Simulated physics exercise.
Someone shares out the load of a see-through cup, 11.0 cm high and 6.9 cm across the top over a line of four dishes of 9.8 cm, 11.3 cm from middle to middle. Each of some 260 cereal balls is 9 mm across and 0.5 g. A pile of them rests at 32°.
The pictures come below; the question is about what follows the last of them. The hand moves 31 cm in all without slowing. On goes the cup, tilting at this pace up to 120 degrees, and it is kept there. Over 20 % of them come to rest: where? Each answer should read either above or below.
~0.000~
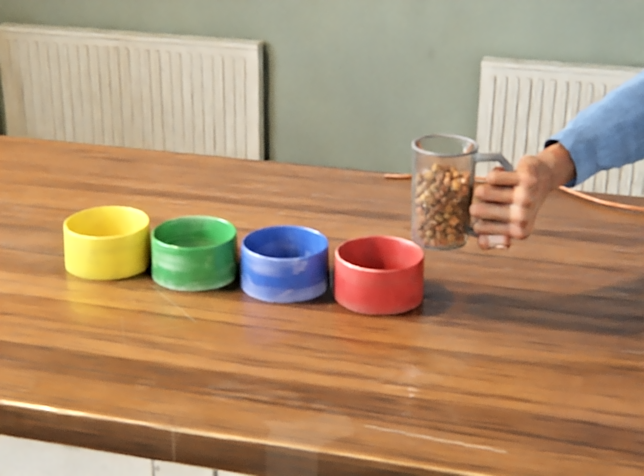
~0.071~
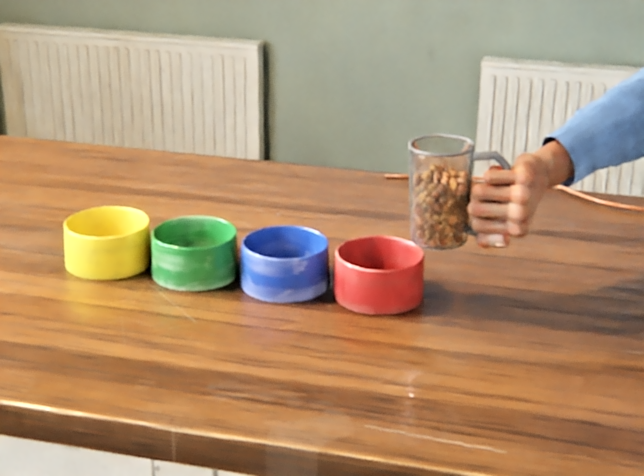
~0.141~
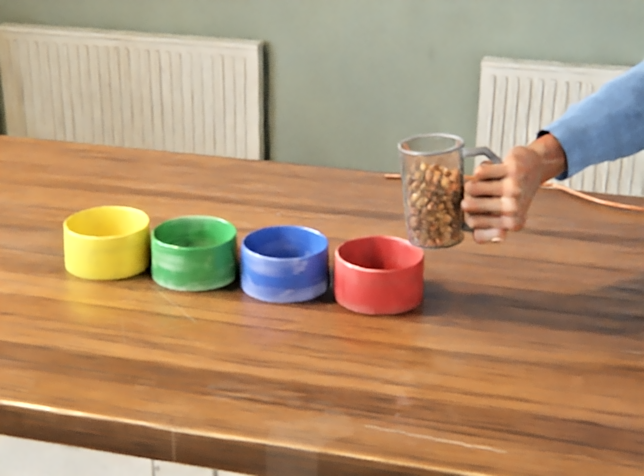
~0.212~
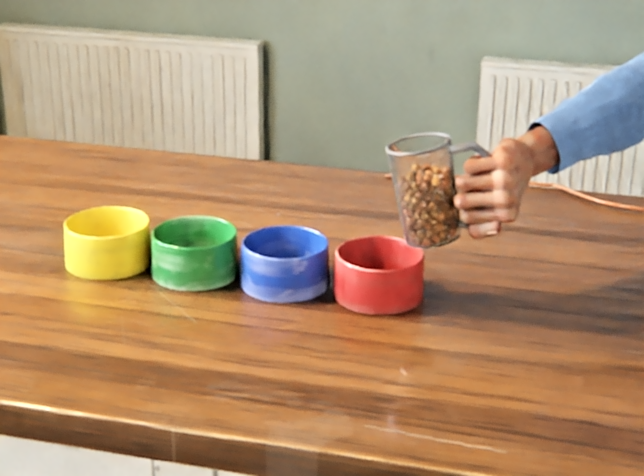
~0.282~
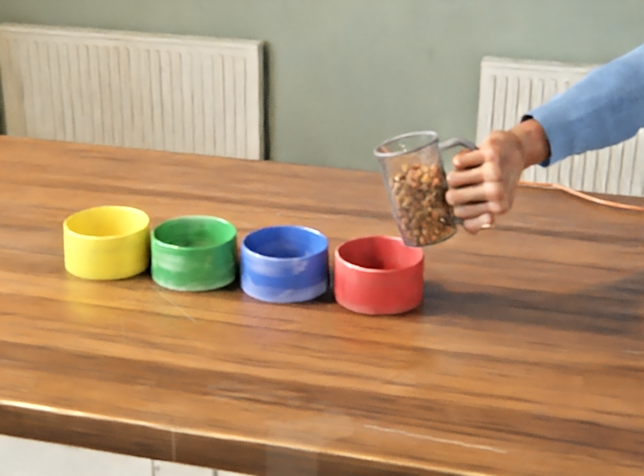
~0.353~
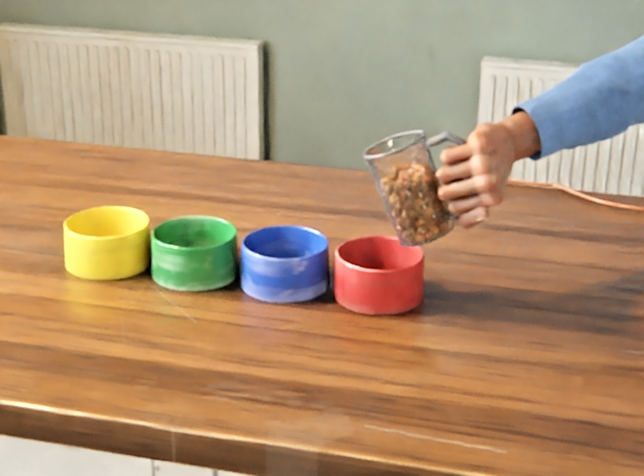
Red dish - below, blue dish - below, green dish - above, yellow dish - below, counter - below.
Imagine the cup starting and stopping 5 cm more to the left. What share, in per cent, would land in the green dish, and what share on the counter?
In that case, green: 70; counter: 20.
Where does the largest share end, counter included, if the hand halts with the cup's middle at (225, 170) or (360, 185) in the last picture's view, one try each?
I'd expect green to win the first try and blue the second.
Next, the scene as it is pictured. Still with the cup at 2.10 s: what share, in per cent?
Roughly 0 per cent.
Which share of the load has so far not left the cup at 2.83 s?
Estimate: Some 0 %.
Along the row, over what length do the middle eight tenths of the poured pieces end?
Some 6 centimetres.
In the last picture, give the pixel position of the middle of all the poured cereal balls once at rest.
Near (190, 255).
After 1.40 s, tilt 100 degrees; cup holds 100 %.
Then, at 2.10 s, tilt 120 degrees; cup holds 0 %, green 90 %.
After 2.83 s, tilt 120 degrees; cup holds 0 %, green 90 %.
In the end, at 3.1 s, red 0 %, blue 0 %, green 90 %, yellow 0 %, counter 10 %.
